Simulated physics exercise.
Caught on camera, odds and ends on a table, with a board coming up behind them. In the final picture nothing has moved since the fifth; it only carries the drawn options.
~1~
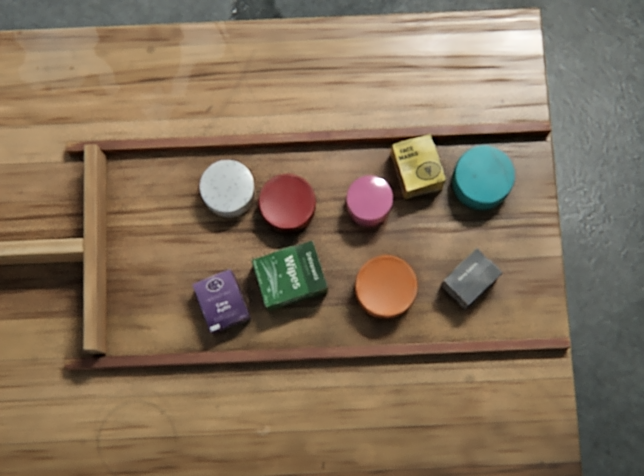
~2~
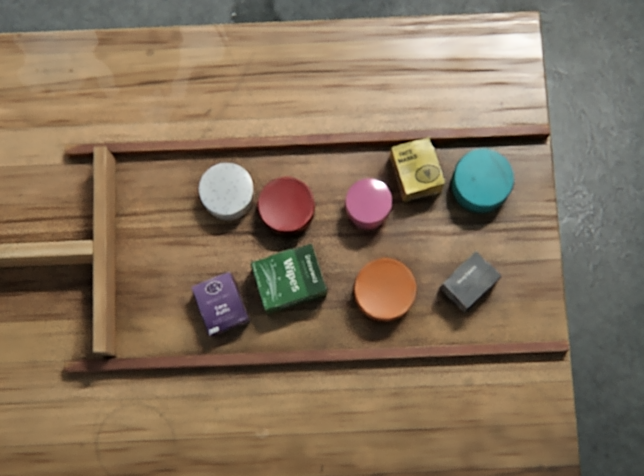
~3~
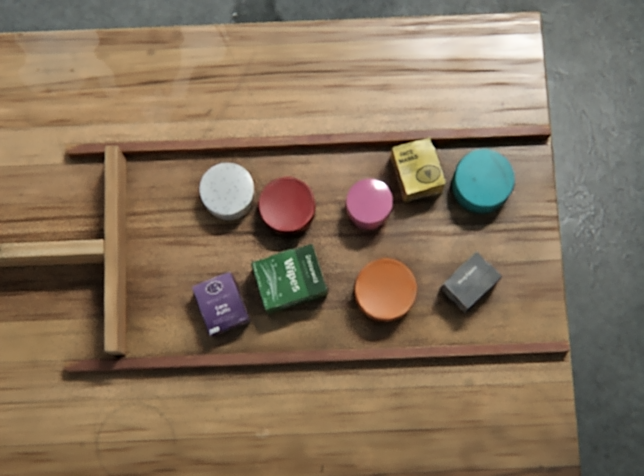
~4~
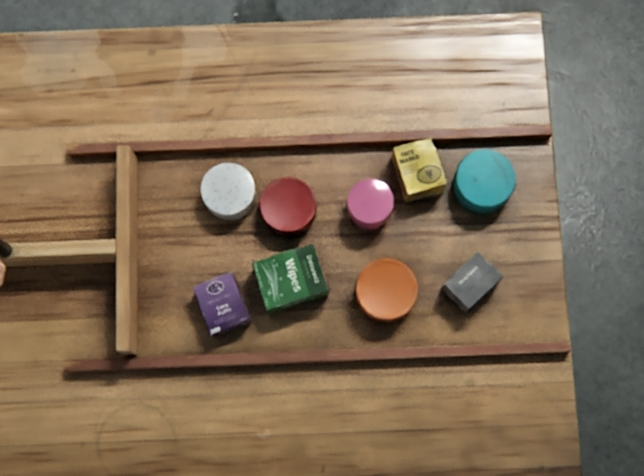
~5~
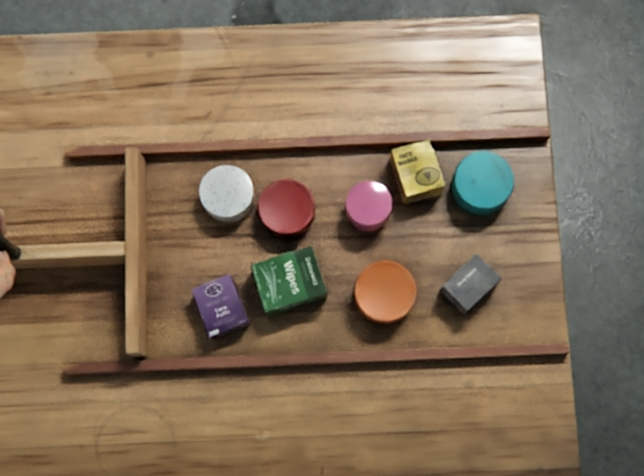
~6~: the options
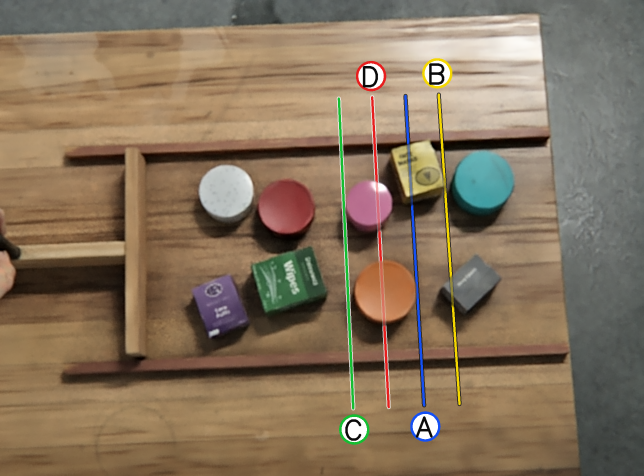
In this clip, a wooden board with a handle slides slowly to the right between two rails toward eight small jars and boxes, which stay in place on a wooden table, as a hand comes into view gripping the handle.
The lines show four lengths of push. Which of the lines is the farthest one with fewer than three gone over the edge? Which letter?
A is the last line within the limit.
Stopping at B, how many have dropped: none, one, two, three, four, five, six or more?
In all, three.
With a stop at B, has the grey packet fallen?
Yes.
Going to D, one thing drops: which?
The grey packet goes over.
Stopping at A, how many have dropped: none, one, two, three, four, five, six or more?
One.
On the marked copy, A at (414, 246); B at (449, 244); C at (346, 249); D at (380, 247).
Taking A. A third of the way, board (233, 244); purple packet (266, 311); white pot (267, 190).
Two thirds of the way, board (335, 240); grey packet (533, 273); turquoise tin (492, 182).
When it is over, board (412, 236); grey packet over the edge; orange jar (559, 291); one fallen.
As for the rest, B drops three; C is within the limit but short; D is within the limit but short.
